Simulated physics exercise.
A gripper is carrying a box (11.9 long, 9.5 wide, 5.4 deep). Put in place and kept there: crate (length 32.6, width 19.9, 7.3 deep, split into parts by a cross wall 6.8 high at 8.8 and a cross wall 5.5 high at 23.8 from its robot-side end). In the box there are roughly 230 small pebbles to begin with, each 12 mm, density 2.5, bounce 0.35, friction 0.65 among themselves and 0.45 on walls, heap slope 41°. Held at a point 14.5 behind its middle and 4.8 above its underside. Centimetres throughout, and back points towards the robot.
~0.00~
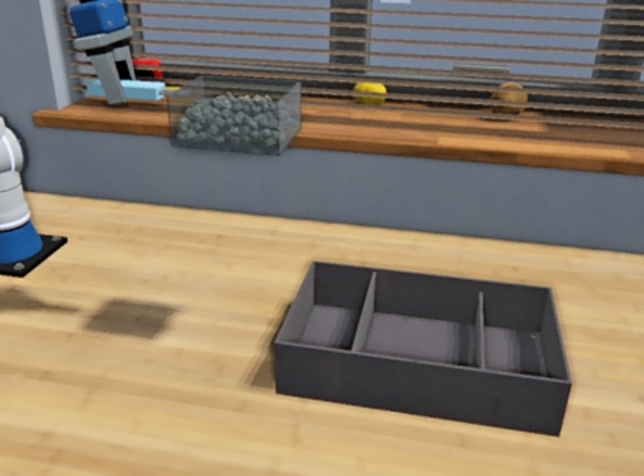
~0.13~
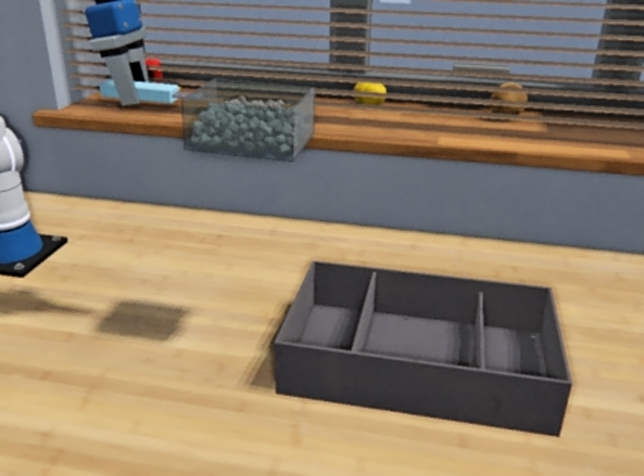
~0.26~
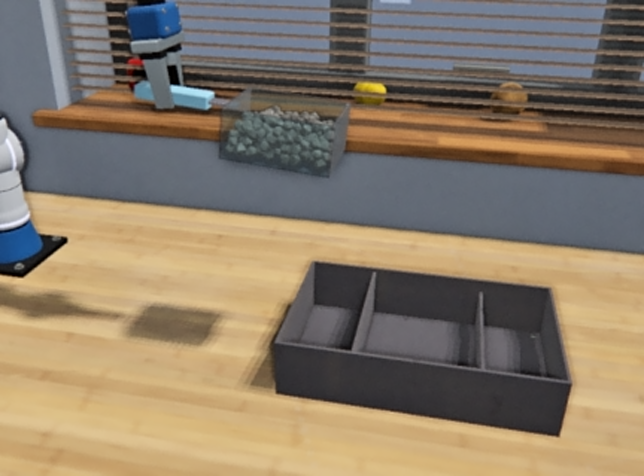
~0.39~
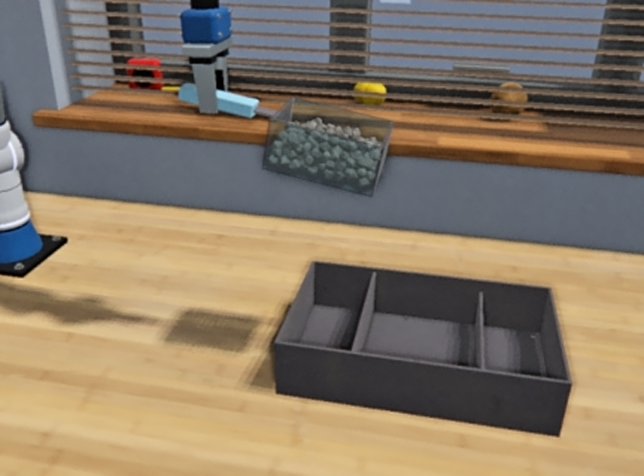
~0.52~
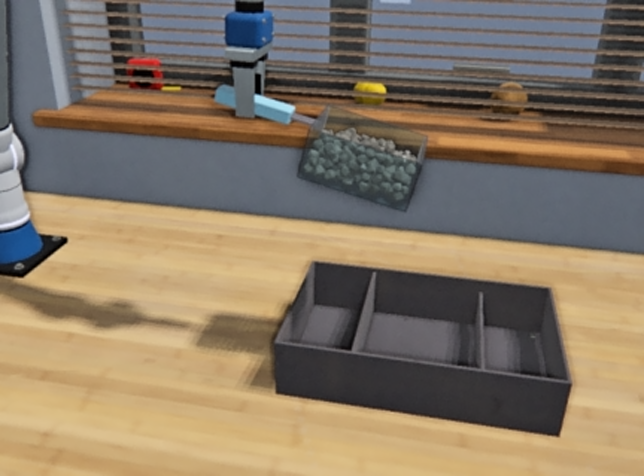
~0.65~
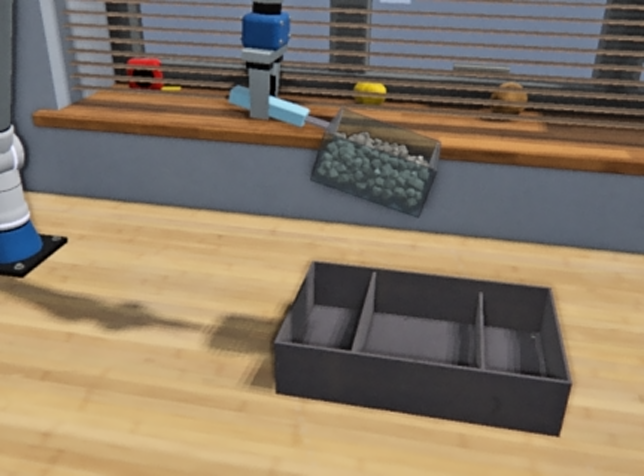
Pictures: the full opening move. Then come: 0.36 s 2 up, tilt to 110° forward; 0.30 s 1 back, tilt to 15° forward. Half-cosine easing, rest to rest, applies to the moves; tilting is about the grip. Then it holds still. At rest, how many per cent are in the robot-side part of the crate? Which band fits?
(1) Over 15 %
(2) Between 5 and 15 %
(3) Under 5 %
Answer: 2.
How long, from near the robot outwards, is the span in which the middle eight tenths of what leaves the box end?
The stretch runs around 34 cm.
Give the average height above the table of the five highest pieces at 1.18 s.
Height: Around 24 cm.
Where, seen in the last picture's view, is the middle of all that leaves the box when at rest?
It ends up close to (262, 334).
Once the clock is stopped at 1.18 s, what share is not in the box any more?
About 25 per cent.
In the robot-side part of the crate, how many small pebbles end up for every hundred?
Estimate: Near 10 %.
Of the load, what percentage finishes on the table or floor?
I'd put it at about 15 per cent.
After 0.91 s, tilted 94° forward, highest piece 25 above the table; 196 in the box, 24 in the robot-side part, 1 in the middle part, 7 in flight or on a rim.
After 1.18 s, tilted 54° forward, highest piece 25 above the table; 170 in the box, 36 on the table or floor, 21 in the robot-side part, 1 in the middle part.
After 1.51 s, tilted 15° forward, highest piece 31 above the table; 161 in the box, 36 on the table or floor, 21 in the robot-side part, 1 in the middle part, 9 in flight or on a rim.
After 2.56 s, tilted 15° forward, highest piece 31 above the table; 161 in the box, 36 on the table or floor, 21 in the robot-side part, 9 in the middle part, 1 in the far-side part.
In the end, 161 in the box, 36 on the table or floor, 21 in the robot-side part, 9 in the middle part, 1 in the far-side part. That is 9 % in the robot-side part of the crate.
